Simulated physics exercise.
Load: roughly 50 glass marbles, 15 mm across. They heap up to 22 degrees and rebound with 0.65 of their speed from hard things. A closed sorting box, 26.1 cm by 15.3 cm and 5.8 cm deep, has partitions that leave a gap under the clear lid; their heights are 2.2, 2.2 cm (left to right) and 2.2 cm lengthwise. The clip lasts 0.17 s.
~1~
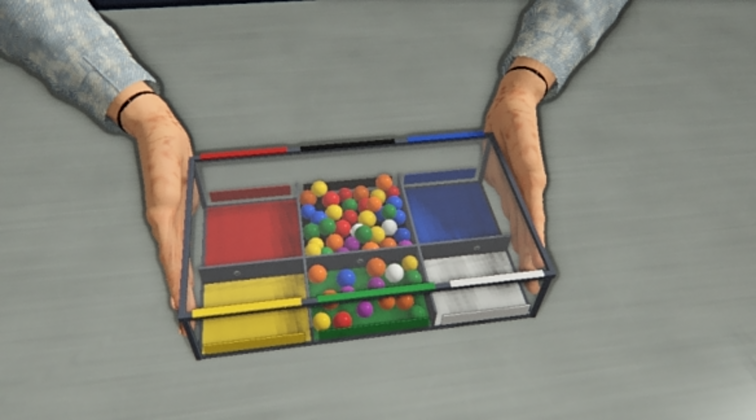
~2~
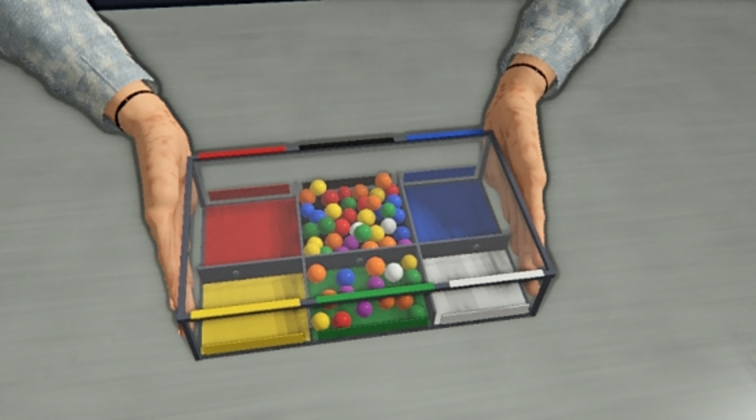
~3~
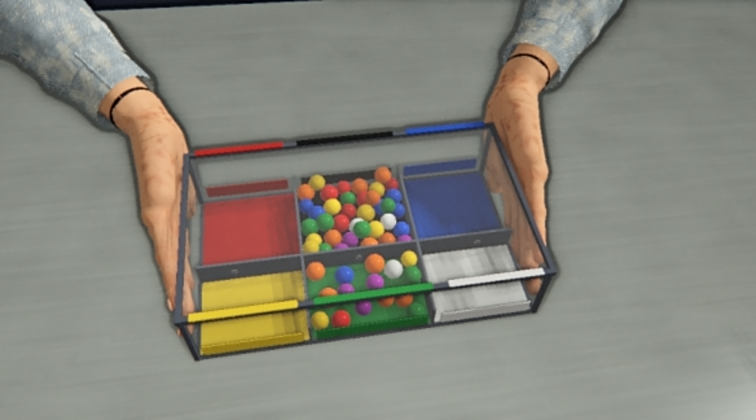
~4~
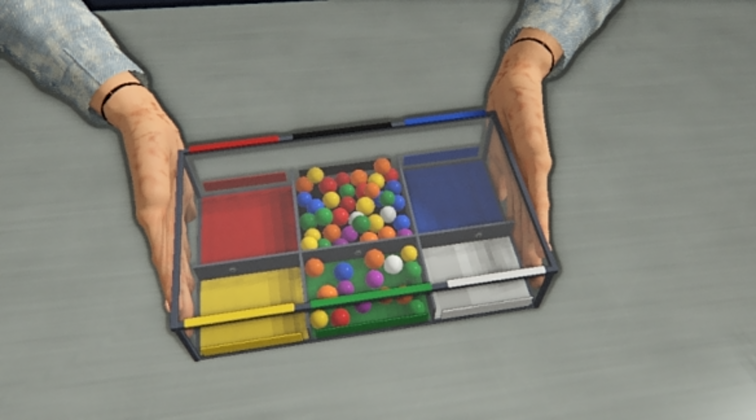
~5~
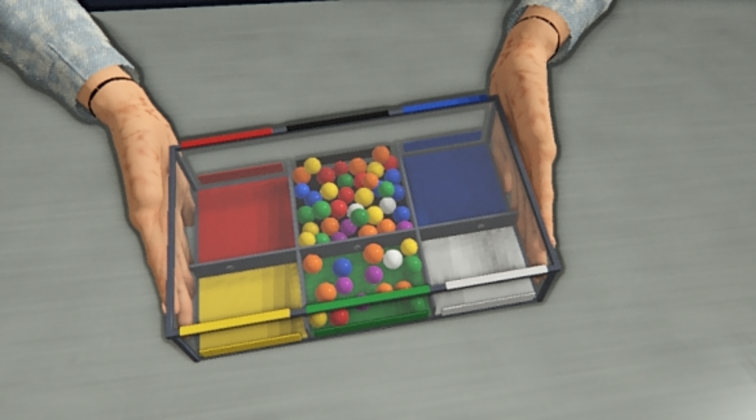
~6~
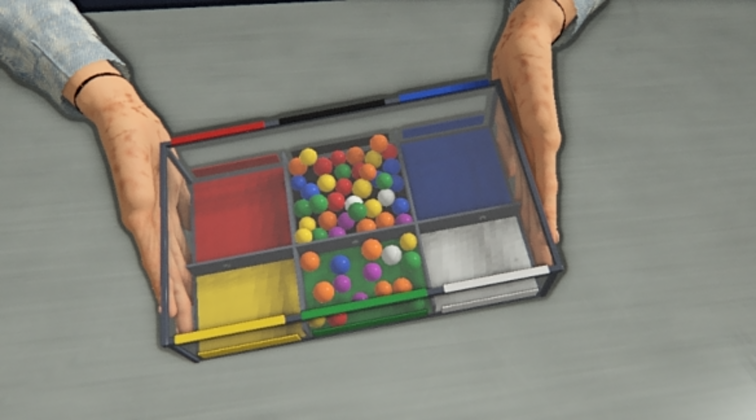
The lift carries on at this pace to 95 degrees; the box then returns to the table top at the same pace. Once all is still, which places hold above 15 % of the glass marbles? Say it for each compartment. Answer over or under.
Red compartment: Under; blue compartment: Under; green compartment: Over; yellow compartment: Over; white compartment: Under; black compartment: Under.
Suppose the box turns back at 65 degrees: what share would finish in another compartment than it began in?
About 25 per cent.
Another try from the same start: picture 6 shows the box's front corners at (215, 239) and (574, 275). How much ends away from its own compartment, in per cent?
Then about 95 per cent.
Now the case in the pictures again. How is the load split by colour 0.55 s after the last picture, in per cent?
Red 5, blue 0, green 35, yellow 10, white 0, black 50.
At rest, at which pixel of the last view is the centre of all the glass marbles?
Near (277, 311).
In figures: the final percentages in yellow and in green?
Yellow 70, green 25.
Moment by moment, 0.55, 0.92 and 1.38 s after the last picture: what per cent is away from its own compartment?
In turn: 20, 80, 80.
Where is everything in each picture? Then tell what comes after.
The first frame shows box tilt 0 degrees, front corners at (185, 315) and (549, 273); green 30 %, black 70 %.
The second frame shows box tilt 1 degrees, front corners at (184, 316) and (548, 272).
The third frame shows box tilt 3 degrees, front corners at (181, 319) and (549, 270), lowest corner left front.
The fourth frame shows box tilt 7 degrees, front corners at (177, 324) and (551, 268), lowest corner left front.
The fifth frame shows box tilt 12 degrees, front corners at (173, 332) and (553, 266), lowest corner left front.
The sixth frame shows box tilt 18 degrees, front corners at (168, 340) and (555, 266), lowest corner left front; green 30 %, black 70 %.
Then, 0.55 s after the last picture, tilt 95 degrees; red 5 %, green 35 %, yellow 10 %, black 50 %.
Then, 0.92 s after the last picture, tilt 41 degrees; green 25 %, yellow 70 %, black 5 %.
Then, 1.38 s after the last picture, tilt 0 degrees; green 25 %, yellow 70 %, black 5 %.
In the end, red 0 %, blue 0 %, green 25 %, yellow 70 %, white 0 %, black 5 %.
